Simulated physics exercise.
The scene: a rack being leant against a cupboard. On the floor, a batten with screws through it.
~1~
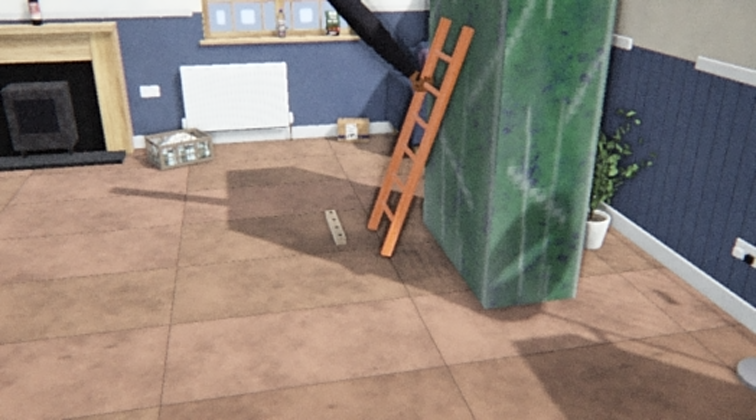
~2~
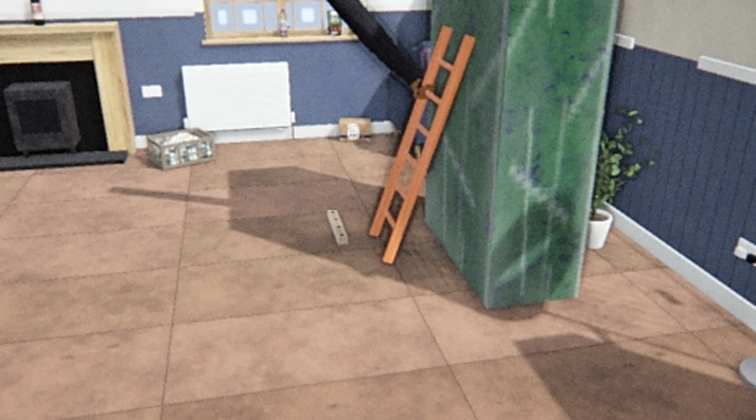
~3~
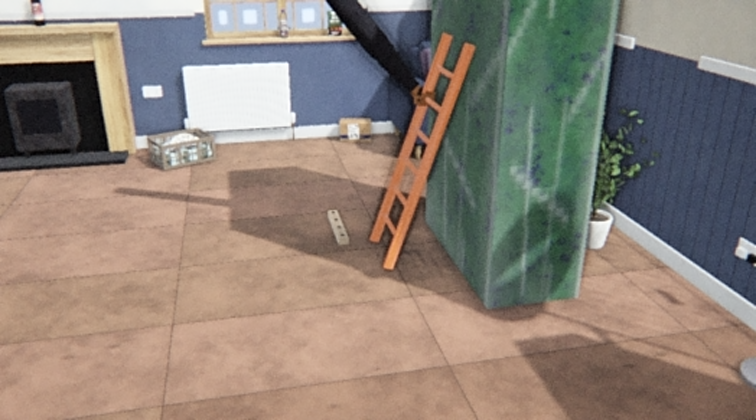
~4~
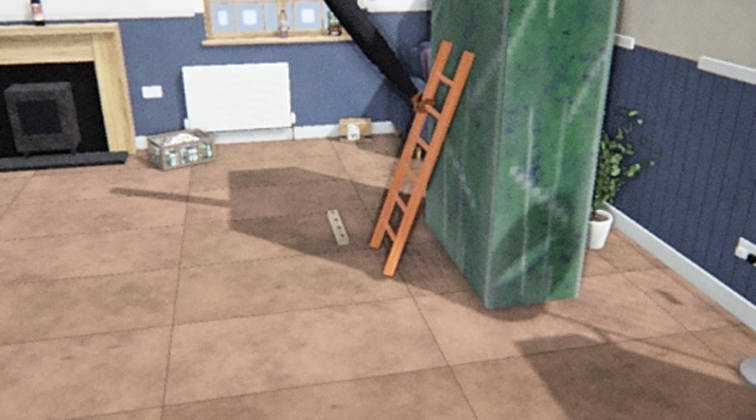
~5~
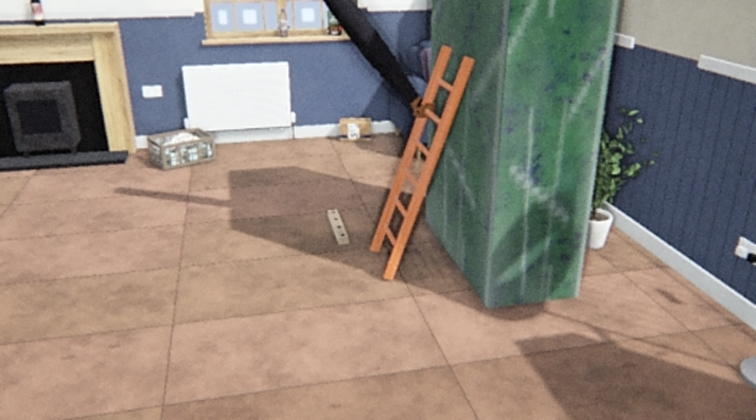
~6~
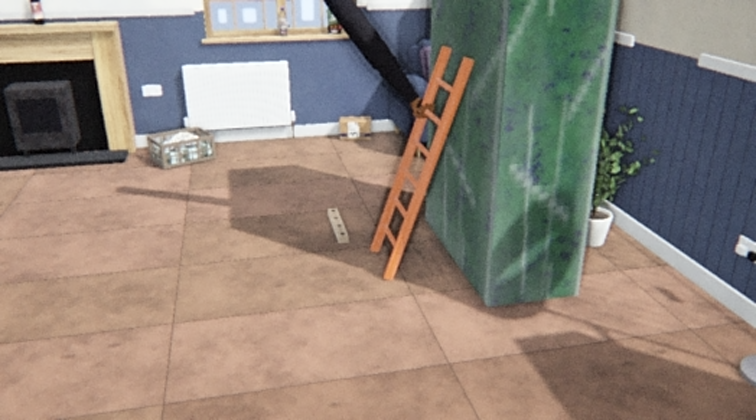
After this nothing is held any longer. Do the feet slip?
The orange rack remains leaning.
Then, 0.24 s after the last picture, orange rack at rest near (417, 164).
At rest, the orange rack stays up, near (417, 164).
